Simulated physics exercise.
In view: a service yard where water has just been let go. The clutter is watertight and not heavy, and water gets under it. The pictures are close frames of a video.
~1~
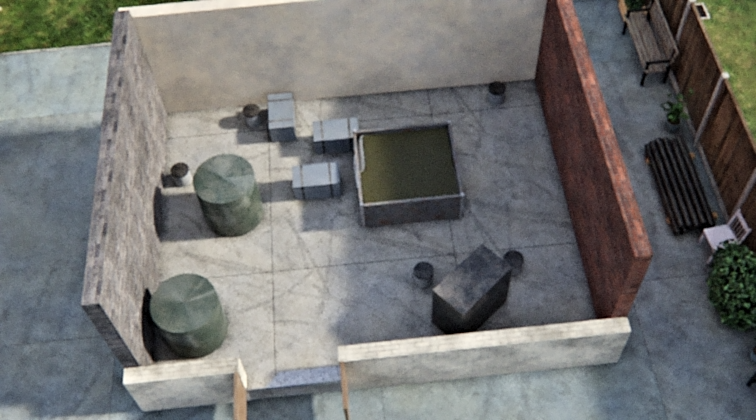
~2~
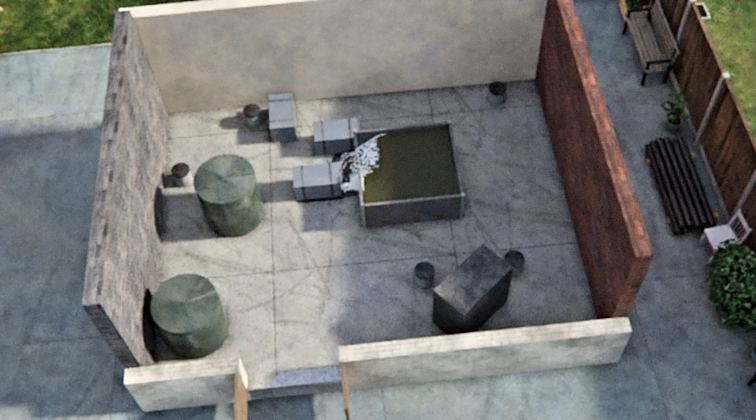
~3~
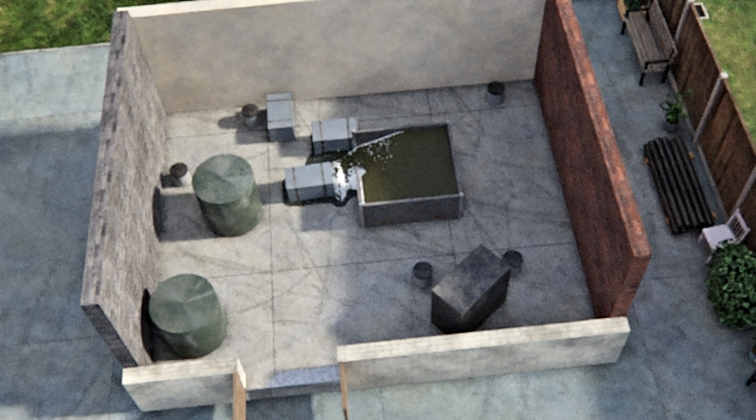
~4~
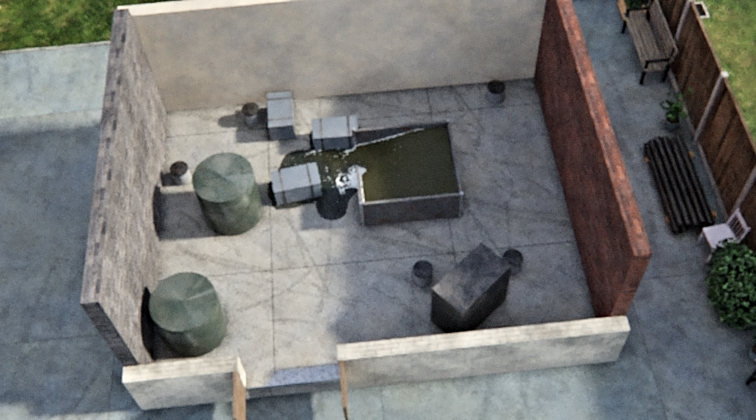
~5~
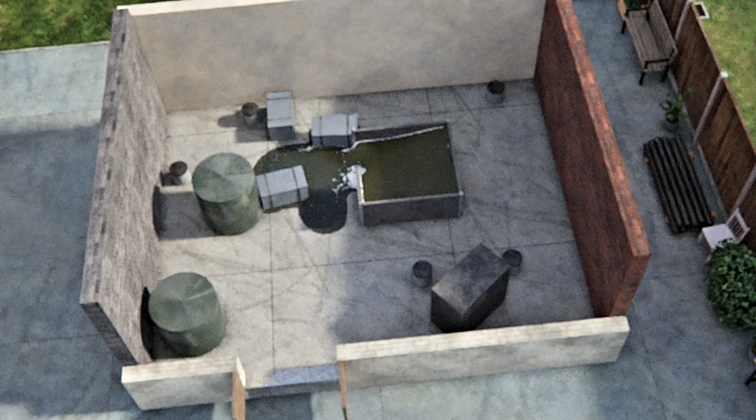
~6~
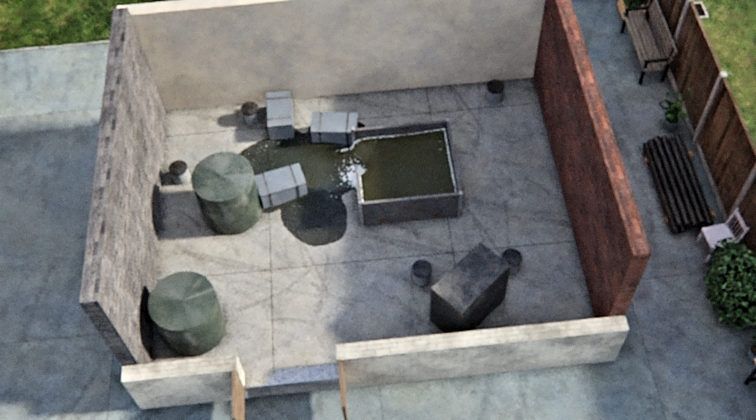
At first, a walled yard holds a tank of murky water, grey boxes and green drums, all still. Then foaming water bursts from the tank's left side and spreads darkly across the floor, as the nearer box beside it slides left, turning slightly, and the other shifts barely toward the back wall.
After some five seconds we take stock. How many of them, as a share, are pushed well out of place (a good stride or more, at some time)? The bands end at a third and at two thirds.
That comes to one to two thirds.
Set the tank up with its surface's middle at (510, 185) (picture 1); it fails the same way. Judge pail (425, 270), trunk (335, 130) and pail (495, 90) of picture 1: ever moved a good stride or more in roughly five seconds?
In turn: No, moved that far, less than that.
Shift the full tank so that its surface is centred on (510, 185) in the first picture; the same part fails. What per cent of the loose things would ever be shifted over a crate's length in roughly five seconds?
About 60 per cent.
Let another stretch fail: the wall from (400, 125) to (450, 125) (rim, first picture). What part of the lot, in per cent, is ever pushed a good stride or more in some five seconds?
Some 40 per cent.
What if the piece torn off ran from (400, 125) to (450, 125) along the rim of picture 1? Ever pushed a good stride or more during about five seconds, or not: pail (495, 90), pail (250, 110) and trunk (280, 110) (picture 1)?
One after the other: Moved that far, swept aside, swept aside.
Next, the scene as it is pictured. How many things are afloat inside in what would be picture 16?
That makes 4.
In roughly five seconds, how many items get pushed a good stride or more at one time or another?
4 of them.
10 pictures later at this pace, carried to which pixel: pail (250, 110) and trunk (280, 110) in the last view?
Around (202, 102) and (230, 103).
A moment on, 1 of 8 are well off their spots; 0 afloat.
Next, 3 of 8 are well off their spots; 4 afloat.
Later, 4 of 8 are well off their spots; 2 afloat.
In the end, 4 of 8 are well off their spots, and 4 have been at some point; 2 afloat.
